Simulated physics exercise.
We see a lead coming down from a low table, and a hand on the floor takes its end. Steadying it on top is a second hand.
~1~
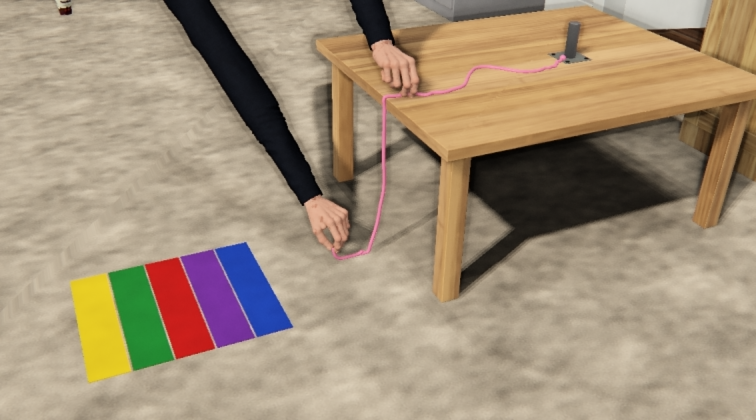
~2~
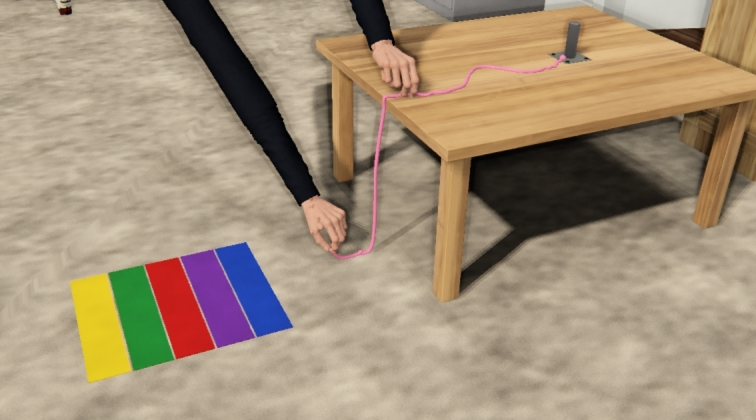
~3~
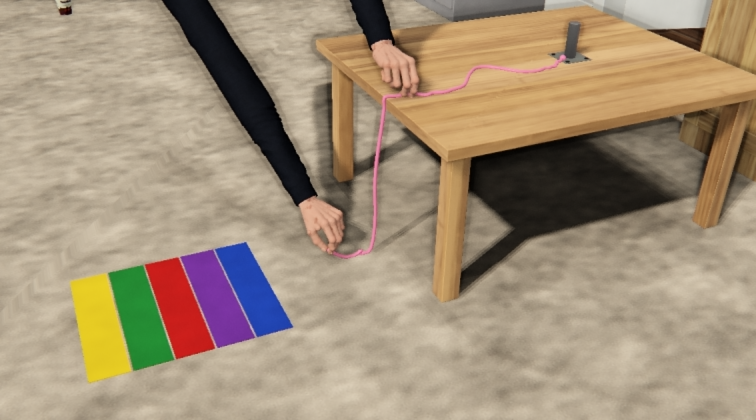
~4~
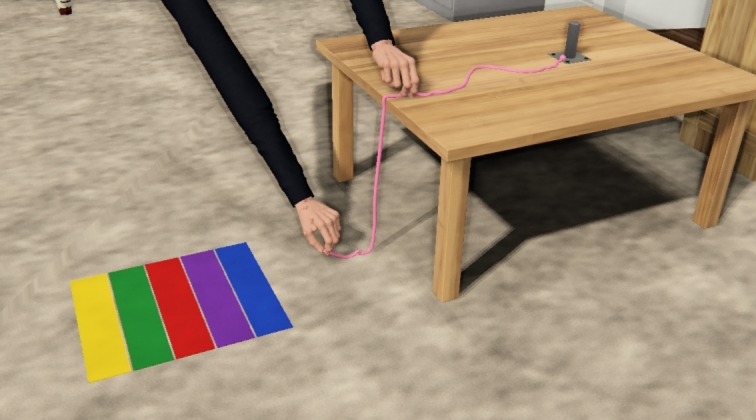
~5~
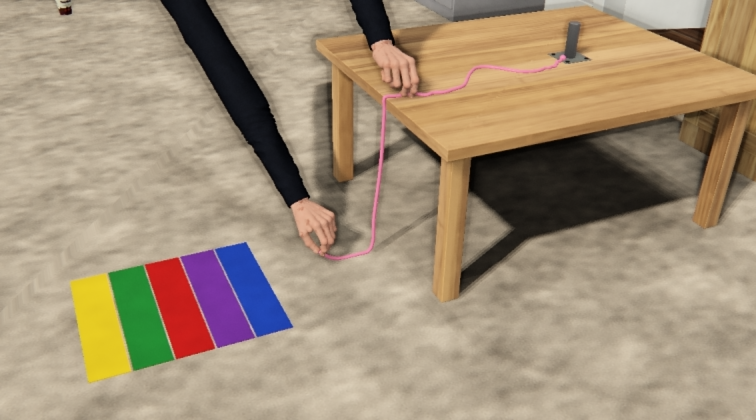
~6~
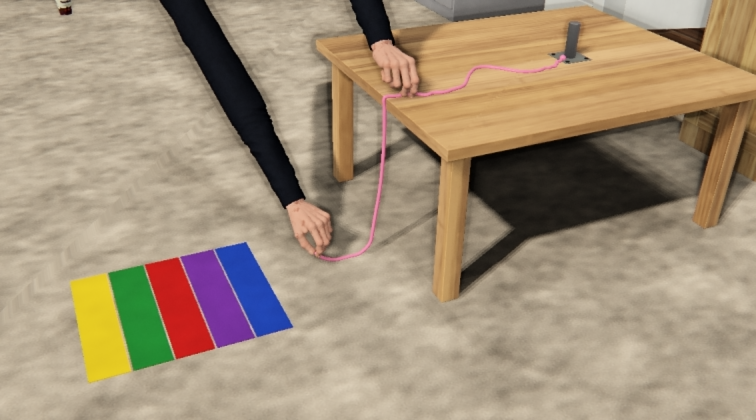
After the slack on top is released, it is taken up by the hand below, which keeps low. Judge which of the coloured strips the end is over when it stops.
It is over the red strip.
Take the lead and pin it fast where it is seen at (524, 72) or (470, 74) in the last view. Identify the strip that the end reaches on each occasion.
In order: Red, then purple.
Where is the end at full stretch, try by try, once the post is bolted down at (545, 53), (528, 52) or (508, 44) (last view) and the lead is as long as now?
It works out at around (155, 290), (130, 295) and (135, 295) for the three tries.
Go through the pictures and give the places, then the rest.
In the first frame, end (334, 249); blue (266, 314); purple (228, 324); red (189, 335); green (148, 345); yellow (106, 357).
In the second frame, end (331, 249); lead through (552, 67) (487, 67) (457, 89) (387, 100) (376, 176) (373, 241).
In the third frame, end (328, 250).
In the fourth frame, end (325, 251); lead through (552, 67) (487, 67) (457, 89) (387, 100) (377, 176) (373, 241).
In the fifth frame, end (320, 252).
In the sixth frame, end (316, 253); lead through (552, 67) (487, 67) (457, 89) (387, 100) (382, 176) (371, 241).
Early on, end near (243, 270); over blue.
Midway, end near (198, 281); over purple.
At the end of the slack, end near (170, 287); over red. It gets as far as the red strip.
